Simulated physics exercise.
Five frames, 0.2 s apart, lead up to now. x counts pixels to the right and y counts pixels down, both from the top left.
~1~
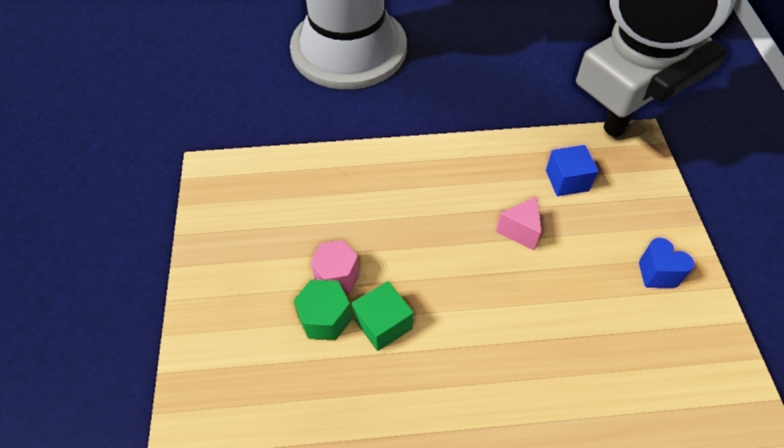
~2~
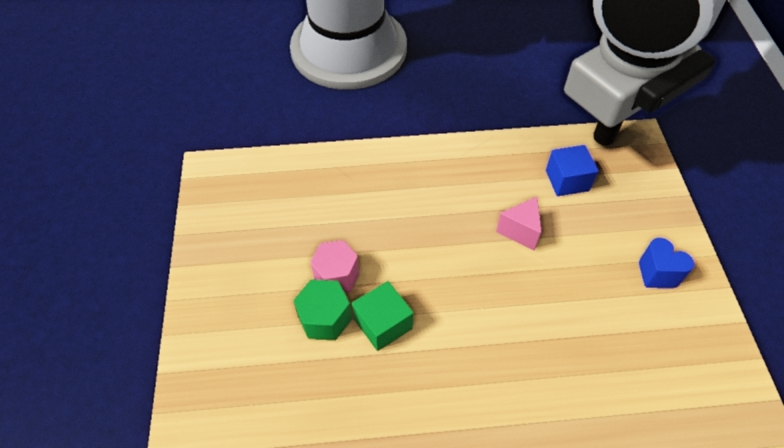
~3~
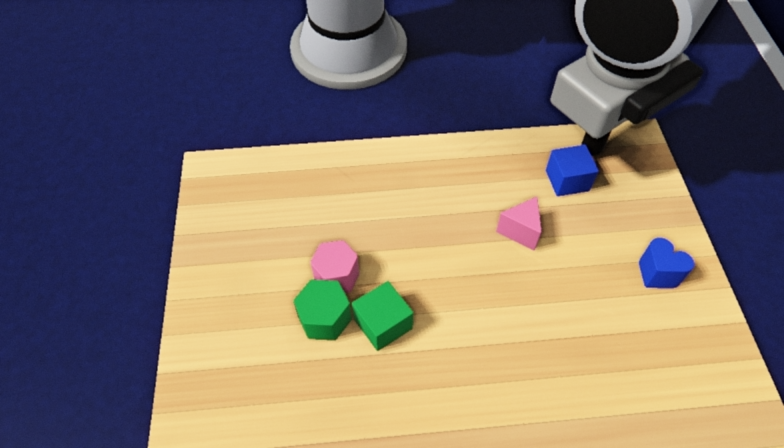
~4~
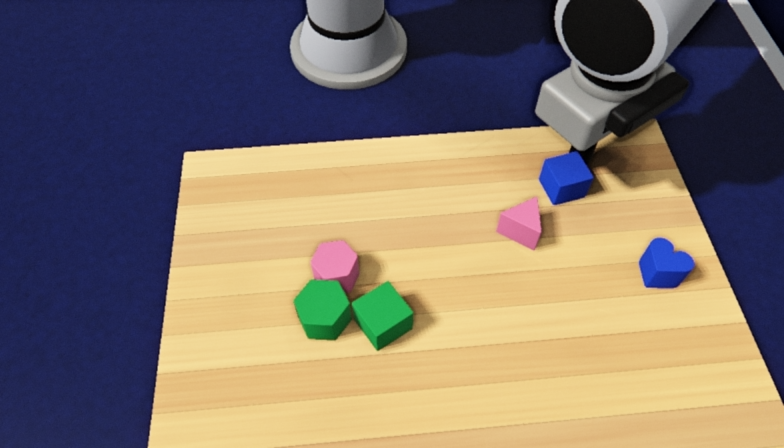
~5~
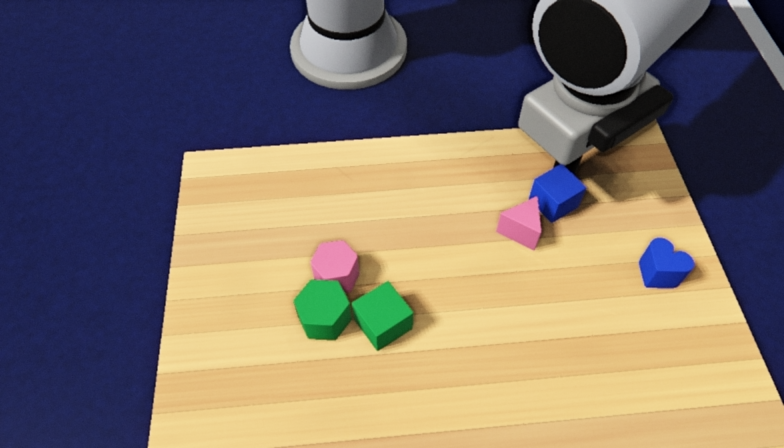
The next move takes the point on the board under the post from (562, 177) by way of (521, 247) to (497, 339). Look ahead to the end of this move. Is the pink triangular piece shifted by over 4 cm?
Yes, it checks out.
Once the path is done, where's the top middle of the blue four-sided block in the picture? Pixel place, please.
Answer: (560, 243).
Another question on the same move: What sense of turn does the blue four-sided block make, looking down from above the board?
My prediction: CCW.
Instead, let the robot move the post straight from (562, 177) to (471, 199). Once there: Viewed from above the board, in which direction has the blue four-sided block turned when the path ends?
Looking down on the board, it turns counter-clockwise.
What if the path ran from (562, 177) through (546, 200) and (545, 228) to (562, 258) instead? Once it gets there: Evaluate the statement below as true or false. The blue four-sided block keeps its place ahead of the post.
The statement is correct.
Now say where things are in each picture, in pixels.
The first picture shows post tip at (614, 130); block tops, pink triangular piece at (526, 213); blue four-sided block at (575, 160).
The second picture shows post at (603, 138); blocks unchanged.
The third picture shows post at (592, 148); blocks unchanged.
The fourth picture shows post at (579, 159); blue four-sided block at (569, 168).
The fifth picture shows post at (564, 171); pink triangular piece at (526, 213); blue four-sided block at (560, 183).
The first path, step by step. One third of the way, post at (535, 216); pink triangular piece at (518, 239), turned 80° clockwise; blue four-sided block at (557, 228), turned 70° anticlockwise.
Two thirds of the way, post at (513, 271); pink triangular piece at (501, 277), turned 85° clockwise; blue four-sided block at (560, 243), turned 115° anticlockwise.
At the end, post at (499, 335); pink triangular piece at (473, 320), turned 120° clockwise; blue four-sided block at (560, 243), turned 115° anticlockwise.
